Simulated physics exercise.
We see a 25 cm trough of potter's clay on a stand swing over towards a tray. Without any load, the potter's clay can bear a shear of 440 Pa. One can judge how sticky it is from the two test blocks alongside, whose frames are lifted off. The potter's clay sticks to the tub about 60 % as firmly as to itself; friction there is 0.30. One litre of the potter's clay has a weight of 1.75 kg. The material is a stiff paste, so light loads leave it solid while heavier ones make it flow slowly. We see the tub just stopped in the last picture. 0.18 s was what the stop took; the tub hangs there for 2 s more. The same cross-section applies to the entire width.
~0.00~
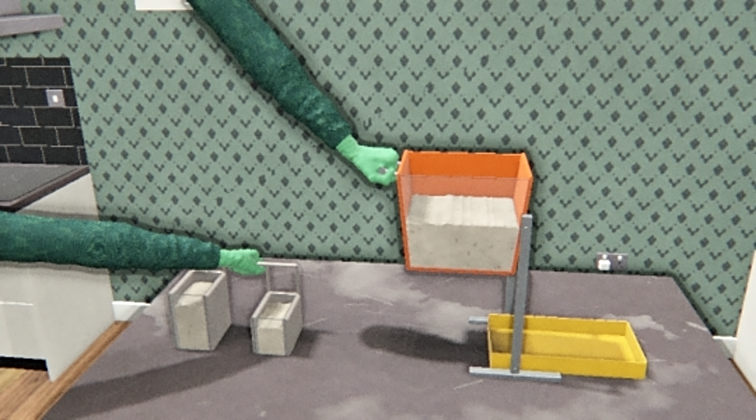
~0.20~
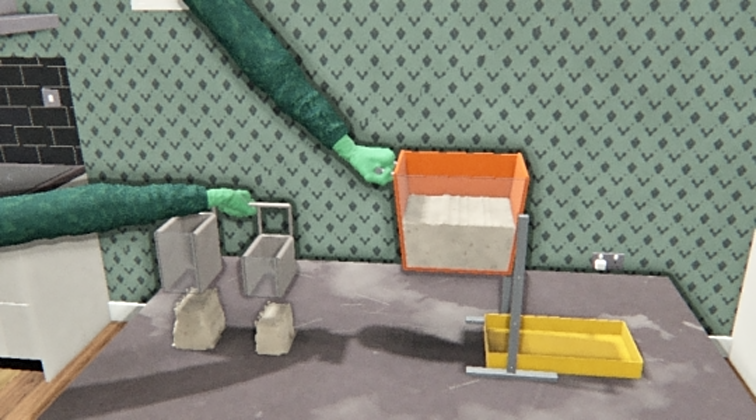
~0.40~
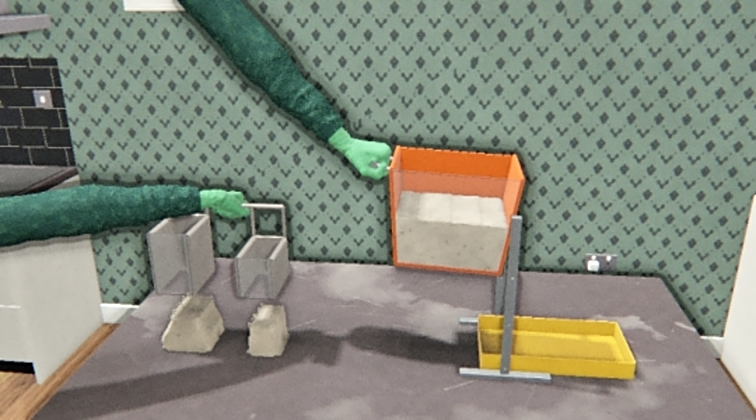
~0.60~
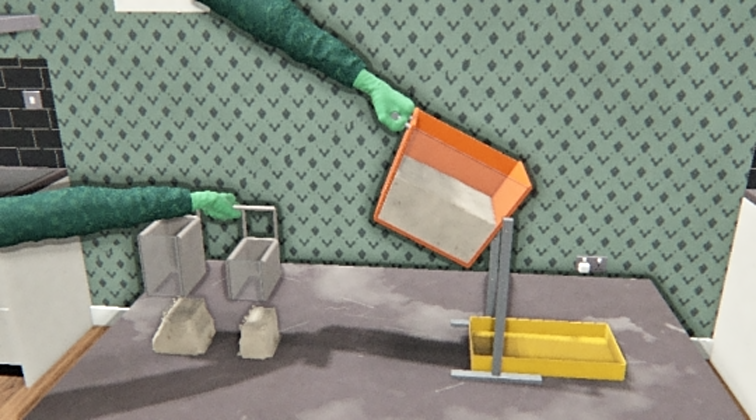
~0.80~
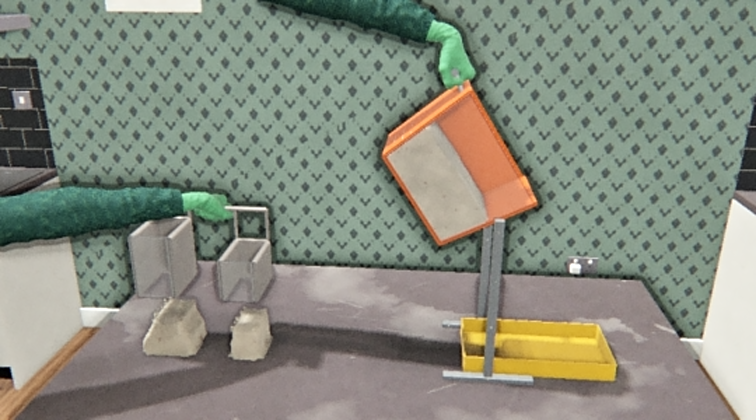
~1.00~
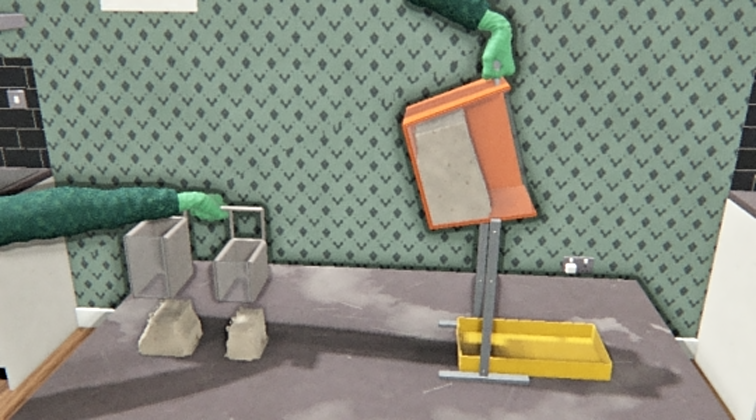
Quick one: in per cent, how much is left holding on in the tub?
Expect around 100 %.
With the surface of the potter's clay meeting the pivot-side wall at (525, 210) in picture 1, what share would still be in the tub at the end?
That gives some 80 %.
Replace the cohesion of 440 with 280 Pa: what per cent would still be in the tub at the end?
85 %.
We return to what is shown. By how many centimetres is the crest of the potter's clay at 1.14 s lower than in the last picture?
About 5 cm.
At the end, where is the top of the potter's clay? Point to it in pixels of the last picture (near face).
It ends up highest close to (494, 158).
After 1.14 s, the tub is at 74 degrees and holds 100 %.
After 1.31 s, the tub is at 74 degrees and holds 100 %.
After 1.48 s, the tub is at 74 degrees and holds 100 %.
After 1.65 s, the tub is at 74 degrees and holds 100 %.
After 3.00 s, the tub is at 74 degrees and holds 100 %.
